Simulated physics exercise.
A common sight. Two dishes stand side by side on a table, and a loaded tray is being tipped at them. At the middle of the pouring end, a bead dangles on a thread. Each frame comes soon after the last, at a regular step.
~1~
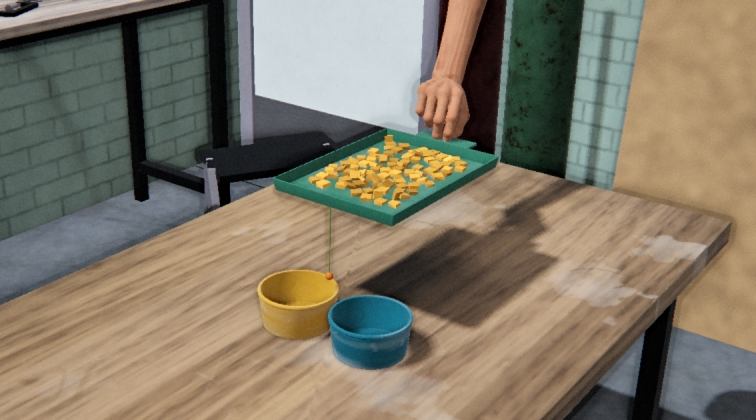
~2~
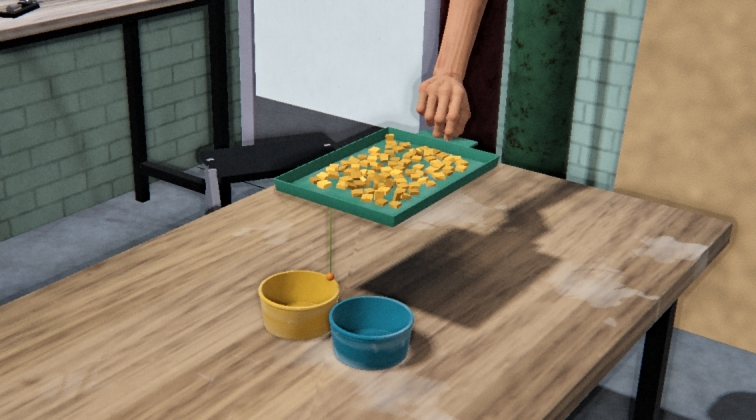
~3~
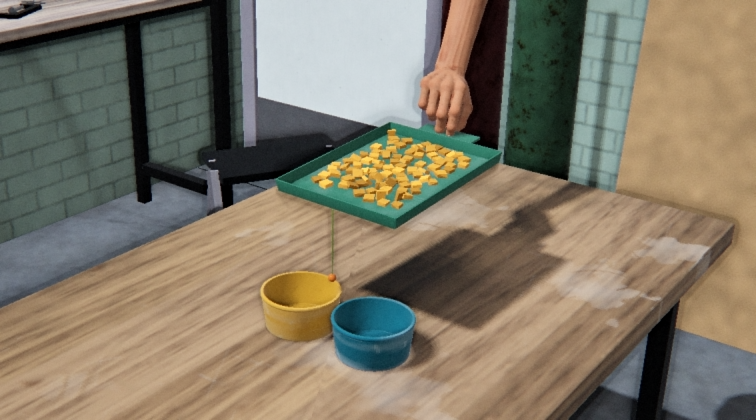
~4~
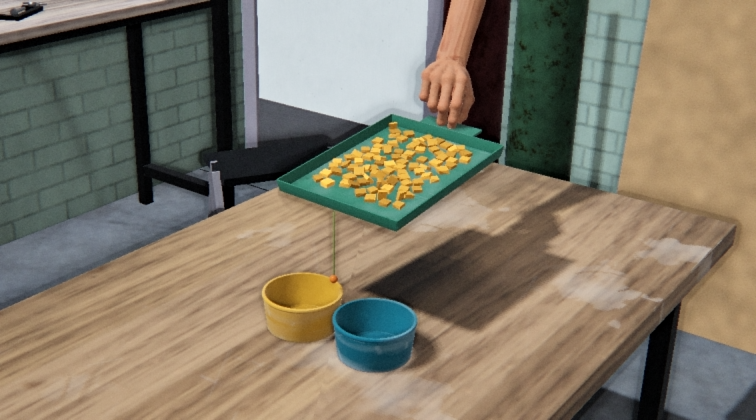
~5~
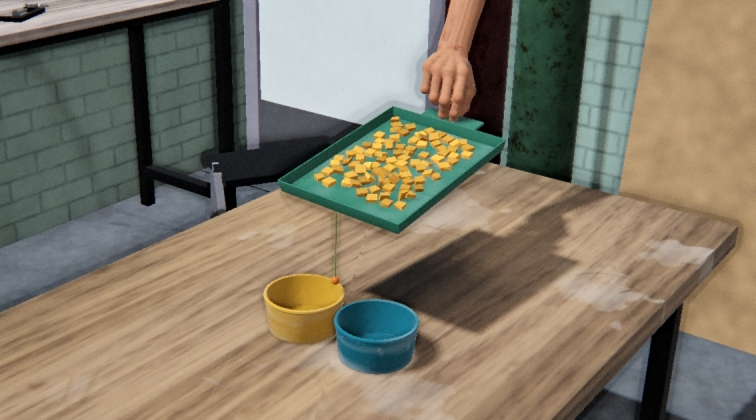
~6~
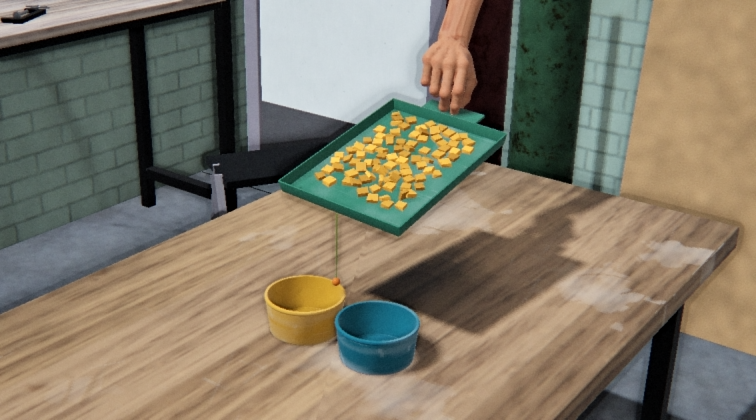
A bare arm reaches in from the top over a long wooden table, seen from above at an angle in a room with pale green brick walls. Its hand holds a green tray of small orange-yellow crackers above a yellow dish on the left and a blue one on the right, with a small reddish bead on a thread beneath the tray. The tray starts level, then gradually tilts a little, its near right corner lowest, while the view shifts very slightly.
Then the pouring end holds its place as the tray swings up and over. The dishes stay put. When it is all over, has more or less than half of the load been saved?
Catch: Above fifty percent.
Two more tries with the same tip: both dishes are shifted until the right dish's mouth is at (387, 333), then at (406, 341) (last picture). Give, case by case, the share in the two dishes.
It comes to roughly 70 per cent in one try and roughly 60 per cent in the next.
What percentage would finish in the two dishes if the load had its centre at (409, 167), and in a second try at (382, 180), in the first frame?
Estimate: 90 % first, 80 % second.
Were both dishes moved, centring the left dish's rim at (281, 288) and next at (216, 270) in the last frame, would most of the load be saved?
Result, first setup: A majority share; second setup: A minority share.
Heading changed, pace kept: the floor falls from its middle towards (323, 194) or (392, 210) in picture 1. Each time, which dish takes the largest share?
Well, at the first place the left-side one, and at the second the right-side one.
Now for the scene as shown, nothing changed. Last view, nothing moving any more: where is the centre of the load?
I'd say the middle ends up at about (369, 346).
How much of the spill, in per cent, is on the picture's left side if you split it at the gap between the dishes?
Roughly 80 in a hundred.
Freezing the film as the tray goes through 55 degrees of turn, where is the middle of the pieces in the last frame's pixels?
Somewhere about (373, 194).
Soon after the last picture, tray tipped steeply; nearly all on the tray; a stray few in the air.
A little later, tray tipped right over; nearly all on the tray; a small part in the right dish; a stray few in the air.
Later still, tray tipped past a quarter turn; most in the right dish; a small part in the left dish; a small part outside both.
At rest, tray tipped past a quarter turn; most in the right dish; a small part in the left dish; a small part outside both.
